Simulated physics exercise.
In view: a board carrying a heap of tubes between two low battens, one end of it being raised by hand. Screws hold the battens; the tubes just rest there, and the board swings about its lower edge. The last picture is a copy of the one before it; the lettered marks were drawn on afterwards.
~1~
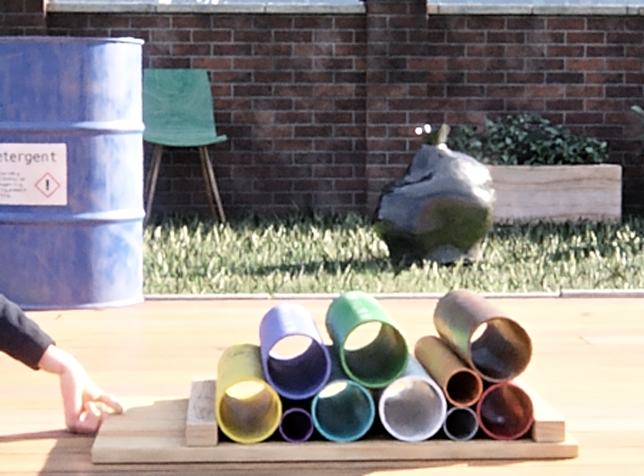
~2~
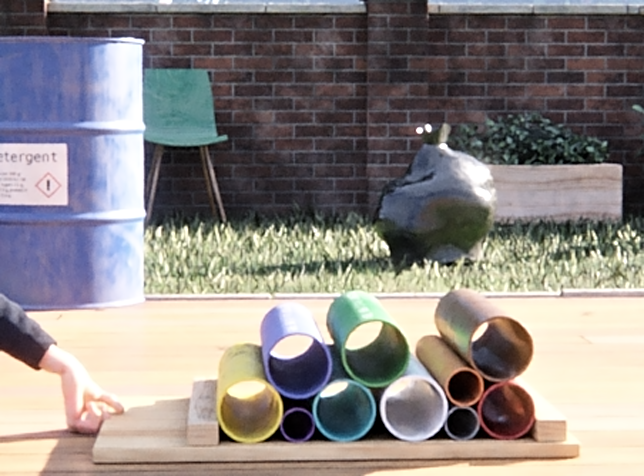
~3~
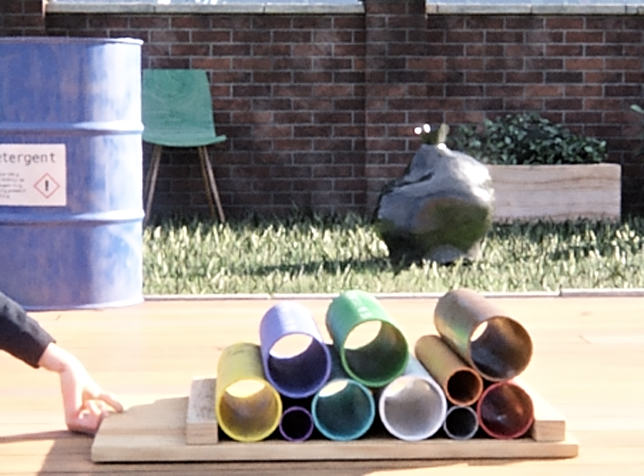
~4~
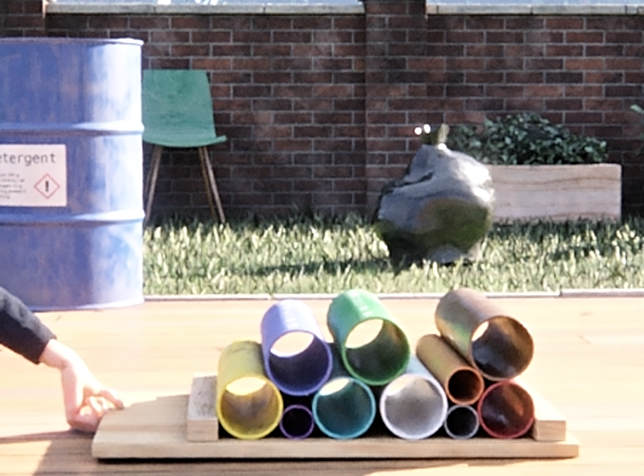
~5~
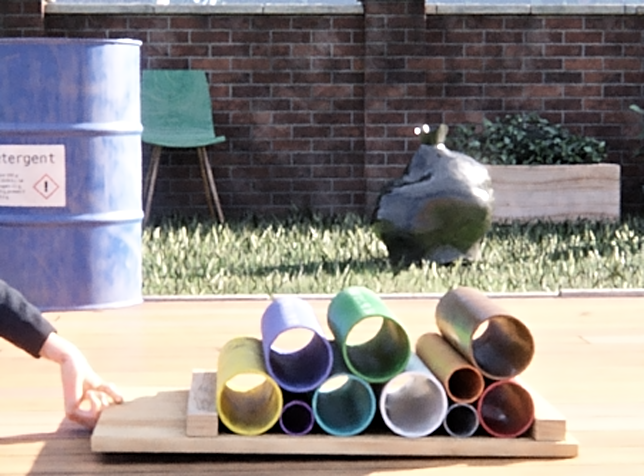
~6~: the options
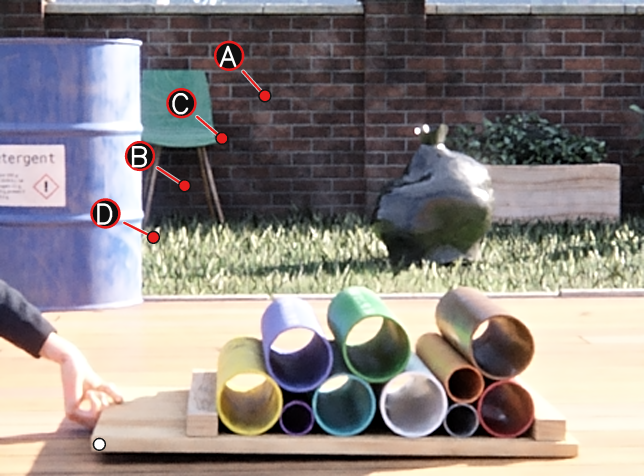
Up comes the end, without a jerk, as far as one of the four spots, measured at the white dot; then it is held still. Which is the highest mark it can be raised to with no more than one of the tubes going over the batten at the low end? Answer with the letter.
Up to D.
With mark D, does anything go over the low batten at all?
Yes, at D.
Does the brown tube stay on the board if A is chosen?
No, with A.
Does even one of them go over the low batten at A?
Yes.
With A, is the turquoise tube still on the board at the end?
Yes, with A.
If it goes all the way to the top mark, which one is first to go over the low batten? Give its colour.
First is the brown one.
On the copy, A at (265, 96); B at (185, 186); C at (222, 139); D at (153, 237); the white dot at (99, 445).
On D. First, board at 16°.
Then, board at 27°.
Finally, board at 27°, one over the low batten (brown).
By contrast, A three over the low batten (blue, brown, green); B two over the low batten (brown, green); C two over the low batten (brown, green).
